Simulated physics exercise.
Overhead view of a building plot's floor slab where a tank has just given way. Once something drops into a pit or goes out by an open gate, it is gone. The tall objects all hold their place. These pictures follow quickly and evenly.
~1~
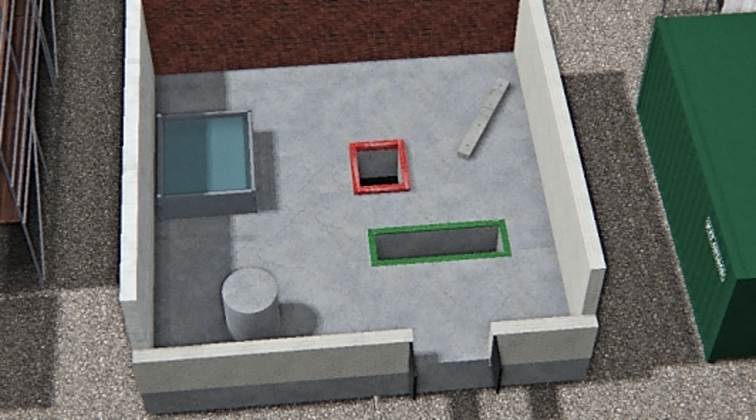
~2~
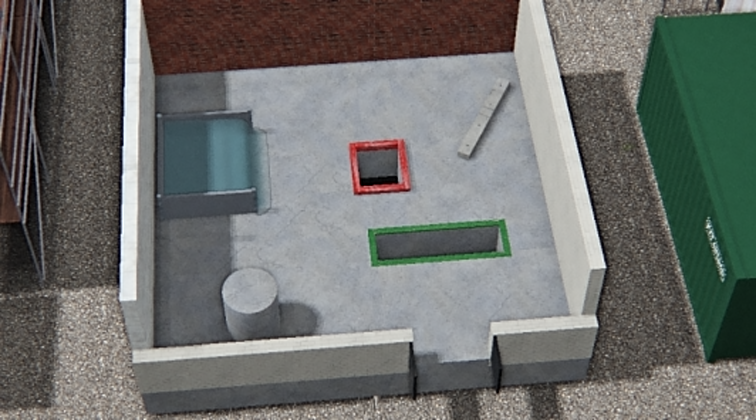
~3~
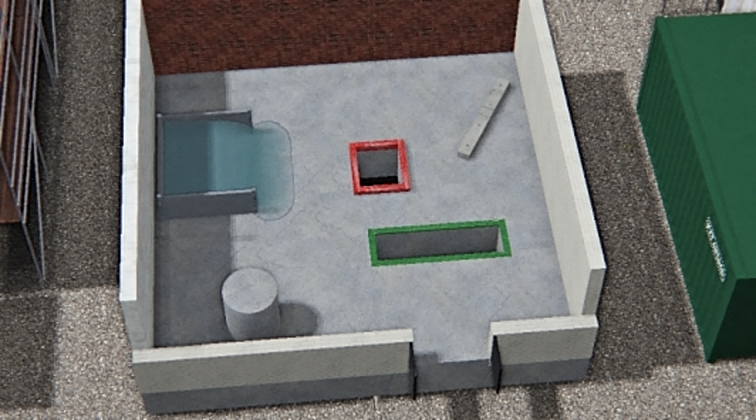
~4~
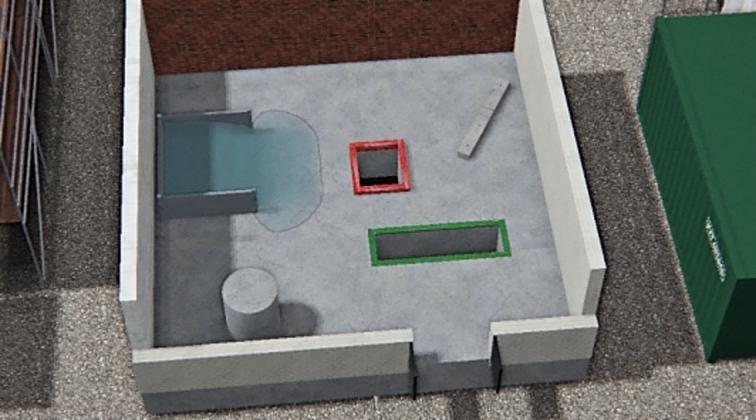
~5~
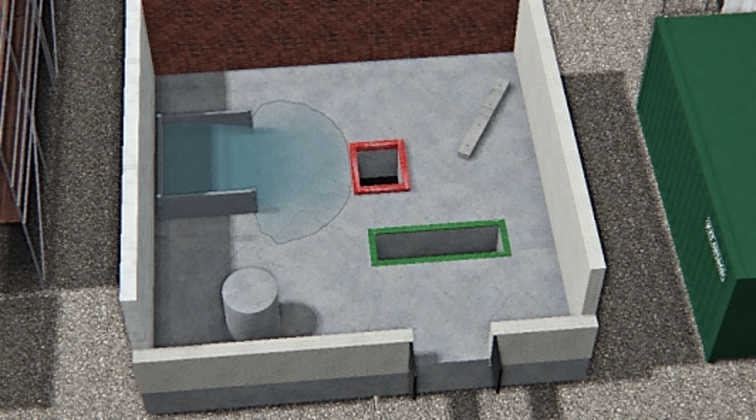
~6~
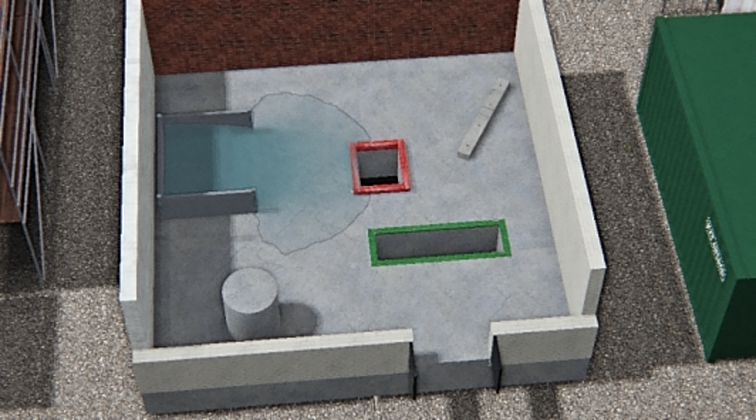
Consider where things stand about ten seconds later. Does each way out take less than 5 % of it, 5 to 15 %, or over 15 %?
Gate: Short of a twentieth, red pit: Upwards of fifteen per cent, green pit: Upwards of fifteen per cent.
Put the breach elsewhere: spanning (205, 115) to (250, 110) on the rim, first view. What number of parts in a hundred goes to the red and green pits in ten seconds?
Result - red: 0 %; green: 8 %.
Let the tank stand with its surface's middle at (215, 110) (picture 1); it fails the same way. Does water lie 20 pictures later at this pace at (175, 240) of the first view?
That spot would be not reached.
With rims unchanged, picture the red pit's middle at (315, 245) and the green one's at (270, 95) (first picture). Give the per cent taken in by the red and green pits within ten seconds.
Red share 2%, green share 14%.
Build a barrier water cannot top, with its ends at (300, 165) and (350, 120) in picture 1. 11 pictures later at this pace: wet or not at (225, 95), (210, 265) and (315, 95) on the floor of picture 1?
In order: Dry; dry; wet.
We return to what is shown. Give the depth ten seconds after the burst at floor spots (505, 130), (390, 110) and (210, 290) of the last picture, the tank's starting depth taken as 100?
First spot roughly 2 %, second 6 %, third 2 %.
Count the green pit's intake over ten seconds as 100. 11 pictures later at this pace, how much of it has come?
It should be near 20 percent of the ten-second total.
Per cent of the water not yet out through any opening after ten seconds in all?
About 56 %.
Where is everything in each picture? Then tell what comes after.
In the first picture, still water in the open tank at (206, 155).
In the second picture, the front is at (257, 131), out from the gap at (251, 166).
In the third picture, water pours out at (251, 166) and has run to (273, 125).
In the fourth picture, the front is at (298, 121), out from the gap at (252, 167).
In the fifth picture, water pours out at (252, 167) and has run to (337, 133).
In the sixth picture, water pours out at (252, 167) and has run to (359, 129).
A moment on, water covers 25 % of the floor; the gate 0 %, the red pit 7 %, the green pit 0 %.
Next, water covers 35 % of the floor; the gate 0 %, the red pit 14 %, the green pit 5 %.
Then, water covers 35 % of the floor; the gate 0 %, the red pit 17 %, the green pit 12 %.
Later, water covers 55 % of the floor; the gate 1 %, the red pit 17 %, the green pit 16 %.
In the end, water covers 65 % of the floor; the gate 2 %, the red pit 17 %, the green pit 25 %.
